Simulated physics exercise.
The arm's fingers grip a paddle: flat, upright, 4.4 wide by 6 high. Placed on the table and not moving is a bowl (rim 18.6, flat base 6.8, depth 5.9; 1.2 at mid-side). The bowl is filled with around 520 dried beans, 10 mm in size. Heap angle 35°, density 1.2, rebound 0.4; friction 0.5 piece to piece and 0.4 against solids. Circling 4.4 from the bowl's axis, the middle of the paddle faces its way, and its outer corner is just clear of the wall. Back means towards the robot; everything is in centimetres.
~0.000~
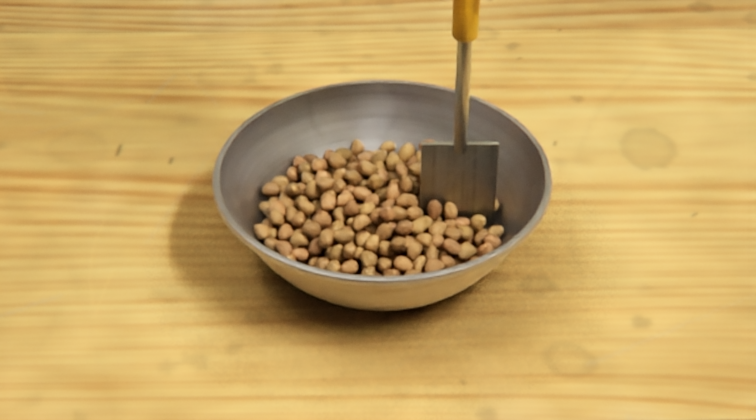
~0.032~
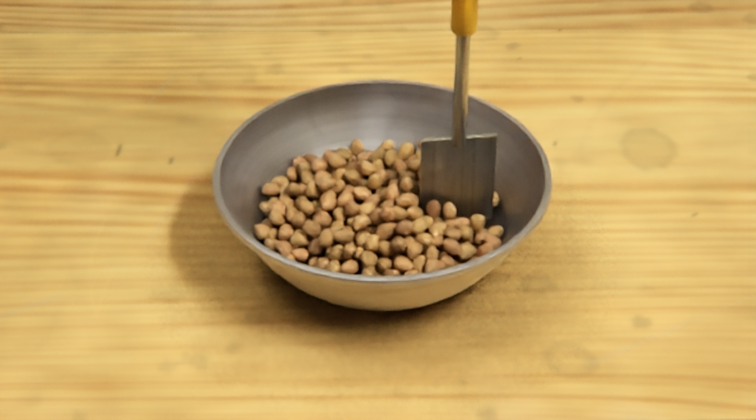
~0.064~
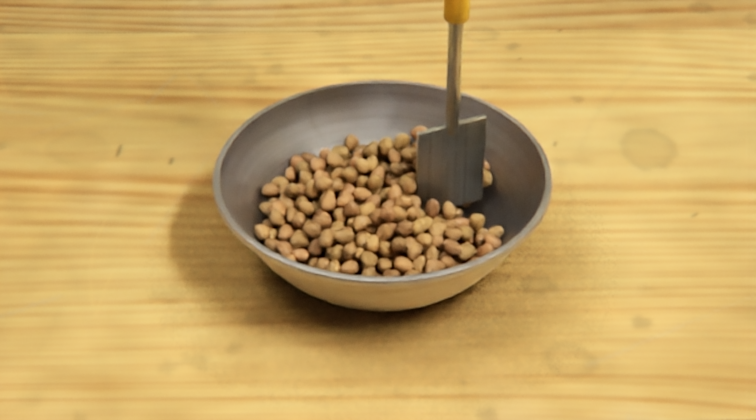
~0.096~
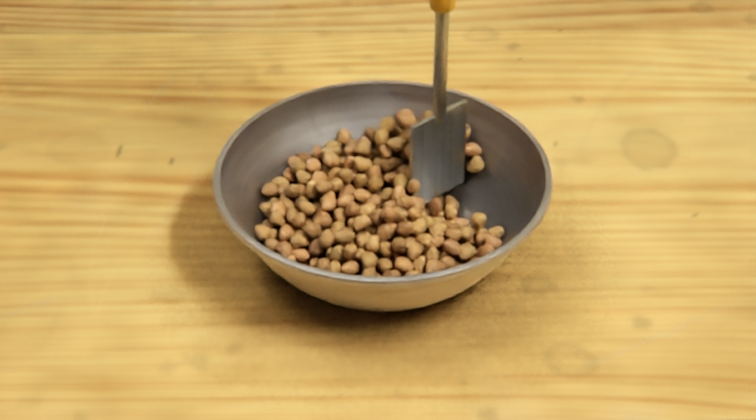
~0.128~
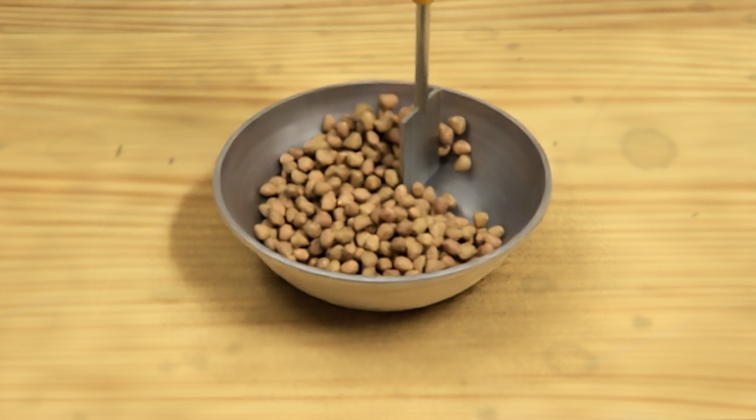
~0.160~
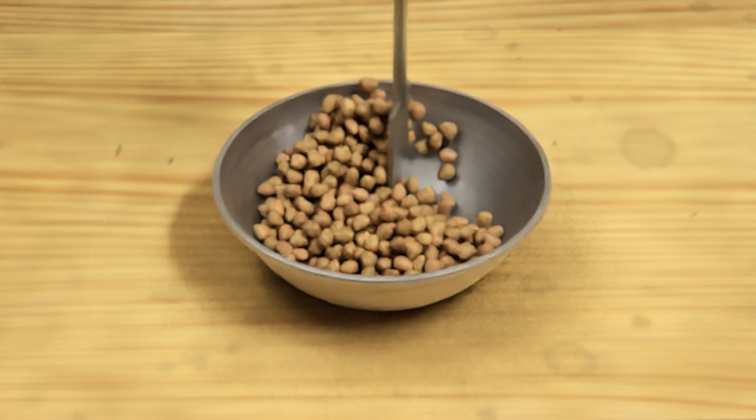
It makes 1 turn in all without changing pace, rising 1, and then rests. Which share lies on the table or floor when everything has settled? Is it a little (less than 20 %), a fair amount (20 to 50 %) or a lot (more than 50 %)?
A little, less than 20 %.
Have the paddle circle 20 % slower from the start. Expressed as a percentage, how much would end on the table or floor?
Estimate: Near 10 in a hundred.
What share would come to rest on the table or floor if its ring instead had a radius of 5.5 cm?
Close to 0 in a hundred then.
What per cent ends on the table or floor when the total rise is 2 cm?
Near 5 in a hundred.
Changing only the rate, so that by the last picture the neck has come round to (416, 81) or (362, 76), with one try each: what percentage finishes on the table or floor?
Around 10 and 25 per cent respectively.
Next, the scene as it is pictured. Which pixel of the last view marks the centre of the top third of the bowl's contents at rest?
Centre of top third: Approx. (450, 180).
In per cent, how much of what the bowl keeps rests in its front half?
Close to 40 in a hundred.
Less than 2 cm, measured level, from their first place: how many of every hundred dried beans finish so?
I'd put it at about 15 in a hundred.
After 0.36 s, 185° round, highest piece 8 above the table; 503 in the bowl, 5 on the table or floor, 10 in flight or on the tool.
After 0.57 s, 294° round, highest piece 8 above the table; 477 in the bowl, 33 on the table or floor, 8 in flight or on the tool.
After 0.87 s, 0° round, highest piece 6 above the table; 463 in the bowl, 55 on the table or floor.
After 1.57 s, 0° round, highest piece 6 above the table; 463 in the bowl, 55 on the table or floor.
At rest, 463 in the bowl, 55 on the table or floor. That is 11 % on the table or floor.
